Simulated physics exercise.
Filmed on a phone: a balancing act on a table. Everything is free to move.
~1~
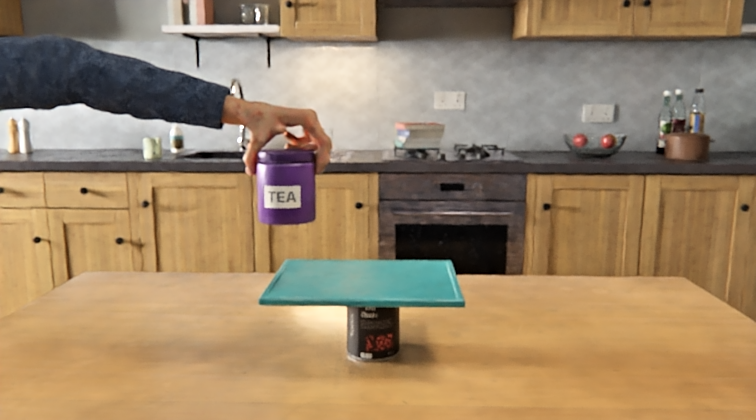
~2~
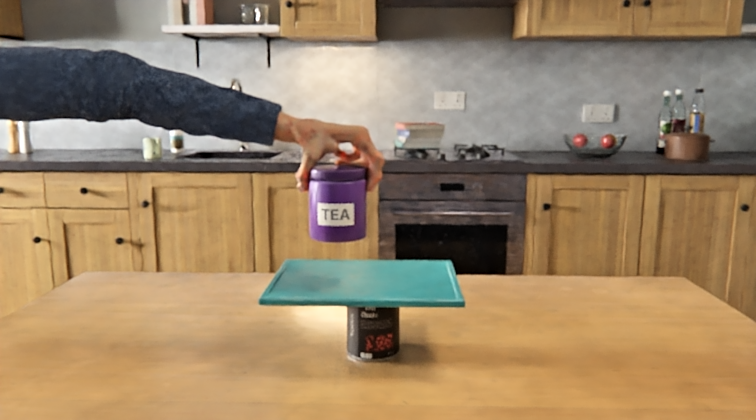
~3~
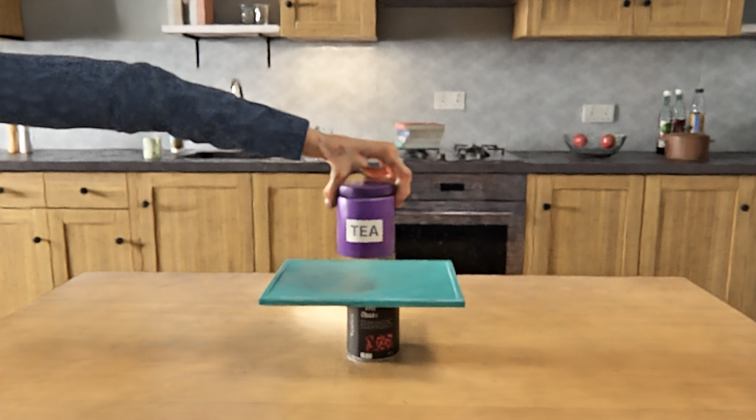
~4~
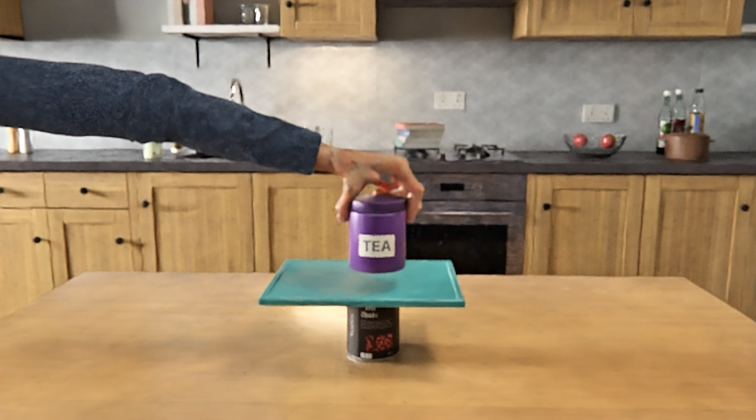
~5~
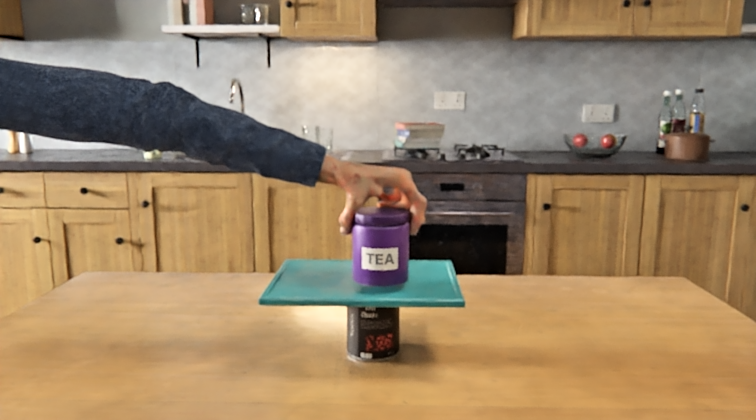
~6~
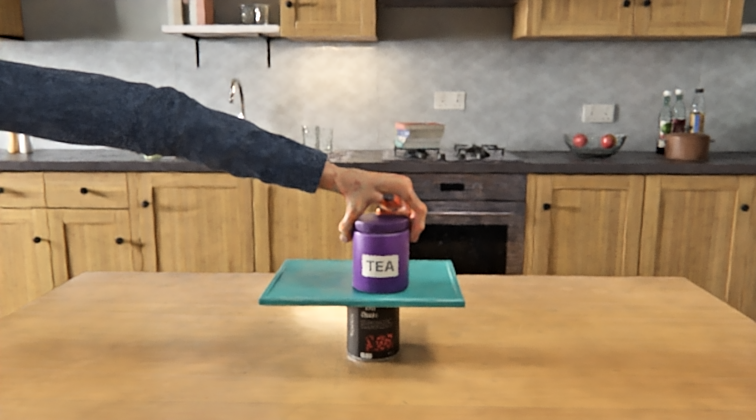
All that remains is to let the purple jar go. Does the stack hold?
As it turns out, it holds.
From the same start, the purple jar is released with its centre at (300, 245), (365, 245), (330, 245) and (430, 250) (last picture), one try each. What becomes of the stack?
First try: It gives way; second try: It stays up; third try: It gives way; fourth try: It comes apart.
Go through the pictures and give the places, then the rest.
On its way; purple jar (286, 185); black tin (373, 319), in the first picture.
On its way; purple jar (338, 202); black tin (373, 319), in the second picture.
On its way; purple jar (365, 218); black tin (373, 319), in the third picture.
On its way; purple jar (378, 232); black tin (373, 319), in the fourth picture.
On its way; purple jar (381, 245); black tin (373, 319), in the fifth picture.
In place under the hand; purple jar (381, 252); black tin (373, 319), in the sixth picture.
Then, 0.70 s on from there, no change.
Then, 1.70 s on from there, purple jar resting near (381, 253).
In the end, all 3 unmoved. At the end, from the last picture's camera, purple jar near (381, 253). The stack stays up.
